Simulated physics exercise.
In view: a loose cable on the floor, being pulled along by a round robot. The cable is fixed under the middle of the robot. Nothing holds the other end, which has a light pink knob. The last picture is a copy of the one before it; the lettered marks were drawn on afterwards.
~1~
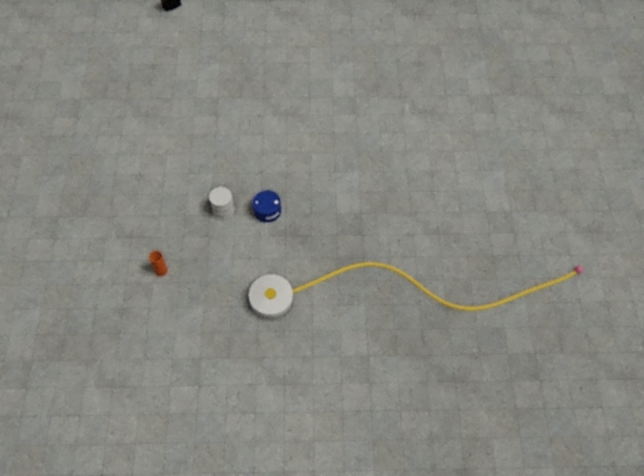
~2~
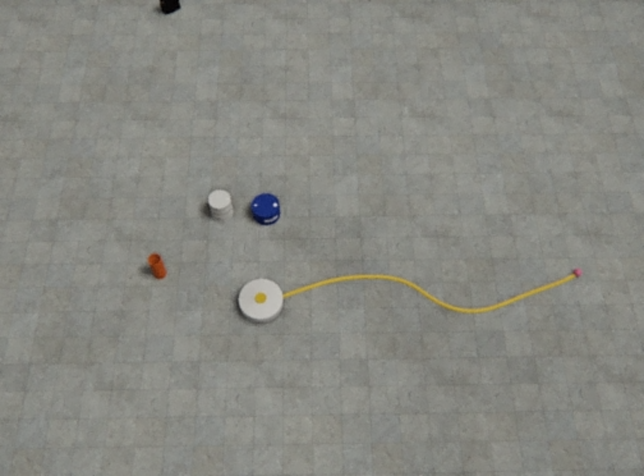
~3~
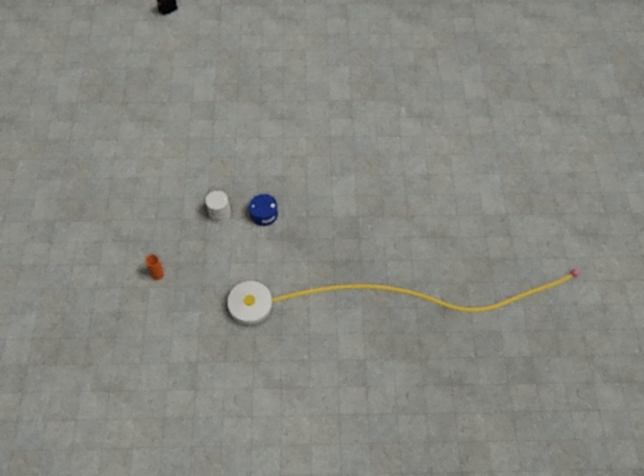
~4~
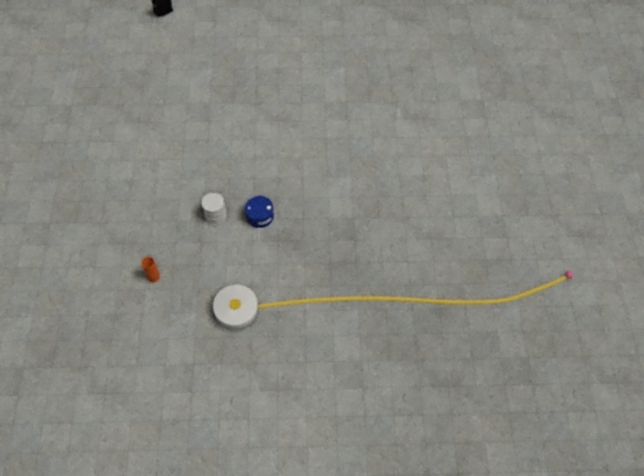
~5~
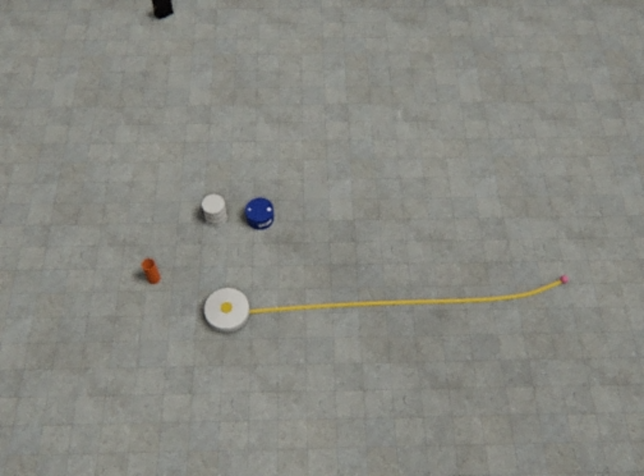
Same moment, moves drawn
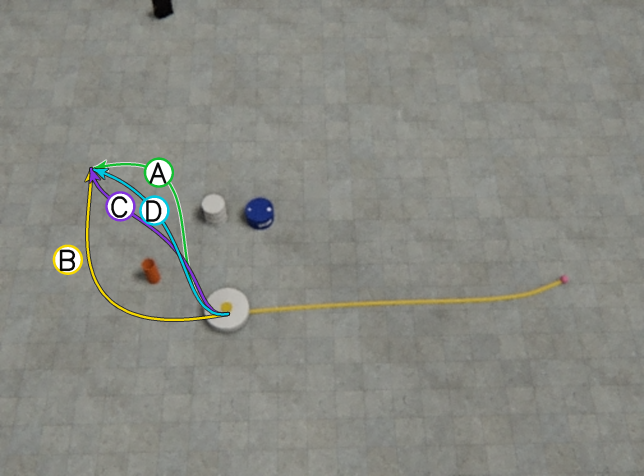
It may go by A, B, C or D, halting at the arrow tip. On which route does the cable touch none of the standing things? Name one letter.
The robot should drive C.
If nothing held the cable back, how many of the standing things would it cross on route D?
It sweeps one.
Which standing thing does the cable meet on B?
It is the orange post.
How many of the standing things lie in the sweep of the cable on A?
In all, two.
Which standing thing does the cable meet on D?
It is the white keg.
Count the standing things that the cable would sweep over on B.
One.
On the marked copy, A from (228, 314) via (181, 216) to (94, 168); B from (228, 314) via (96, 283) to (91, 169); C from (228, 314) via (161, 235) to (91, 169); D from (228, 314) via (169, 232) to (94, 170).
Taking C. A third of the way, robot (178, 251), middle of the cable (342, 297), free end (509, 292).
Two thirds of the way, robot (119, 203), middle of the cable (269, 262), free end (431, 293).
When it is over, robot (89, 165), middle of the cable (222, 238), free end (376, 284); nothing has been touched.
As for the rest, A meets the blue tub and white keg; B meets the orange post; D meets the white keg.
